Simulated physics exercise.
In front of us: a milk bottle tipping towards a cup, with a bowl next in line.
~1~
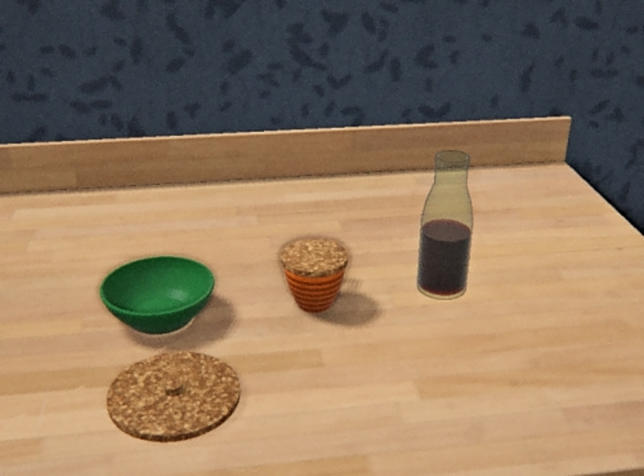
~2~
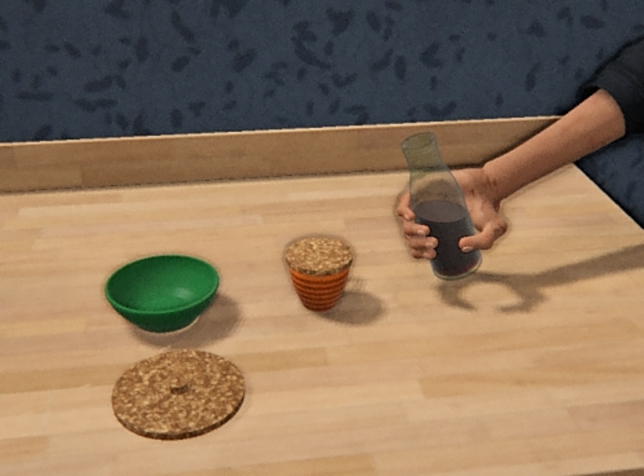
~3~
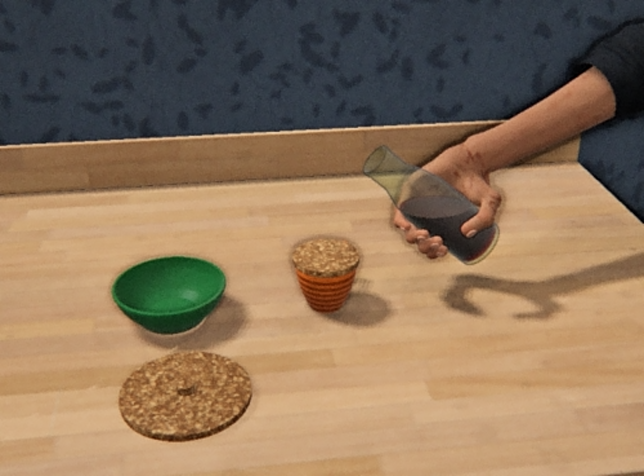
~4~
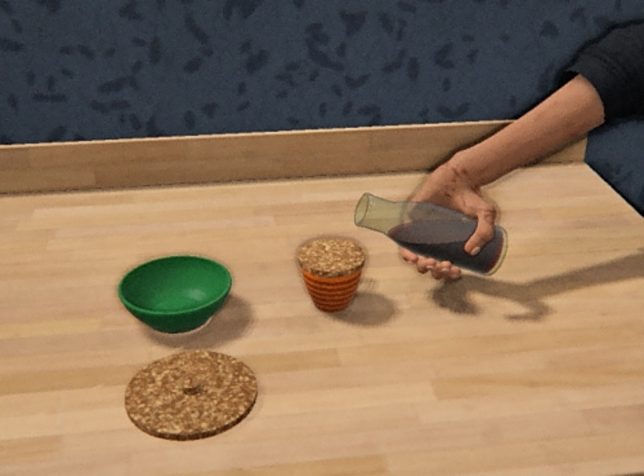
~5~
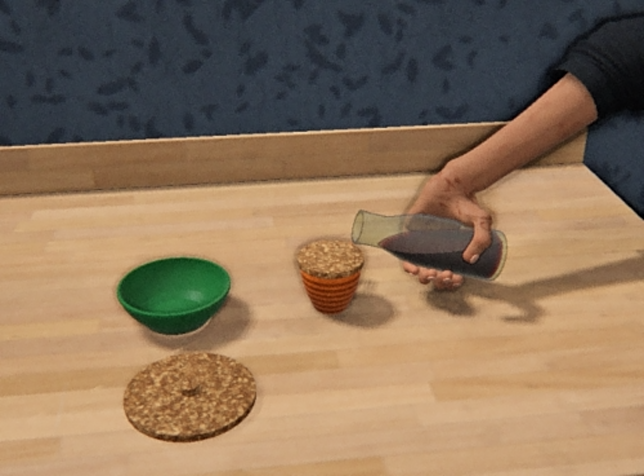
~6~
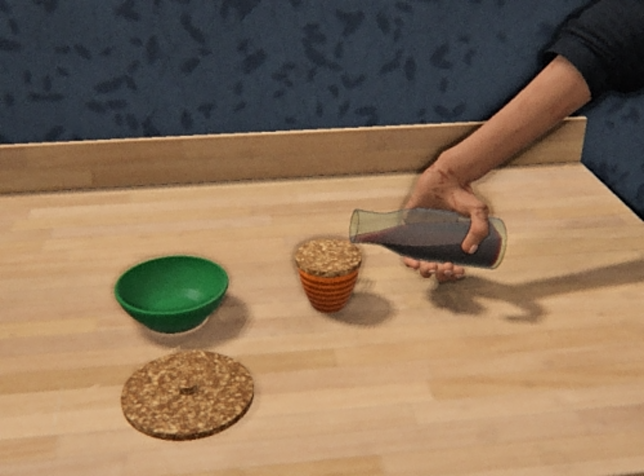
A hand lifts a bottle of dark liquid and tilts it left beside a cork-topped cup.
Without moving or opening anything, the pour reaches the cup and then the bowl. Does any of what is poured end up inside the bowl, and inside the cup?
At the end, the bowl will let it in. The cup will keep it out.
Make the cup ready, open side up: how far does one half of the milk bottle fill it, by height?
75 %, roughly.
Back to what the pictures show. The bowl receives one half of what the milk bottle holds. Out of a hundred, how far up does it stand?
It comes up to around 40 percent.
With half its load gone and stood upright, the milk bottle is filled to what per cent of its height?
Estimate: Around 20 per cent of the height.
Soon after, it hits the lid of the cup and runs off.
Later, the grape juice goes into the bowl.
In the end, the cup is empty, in a puddle; the bowl has its share inside.
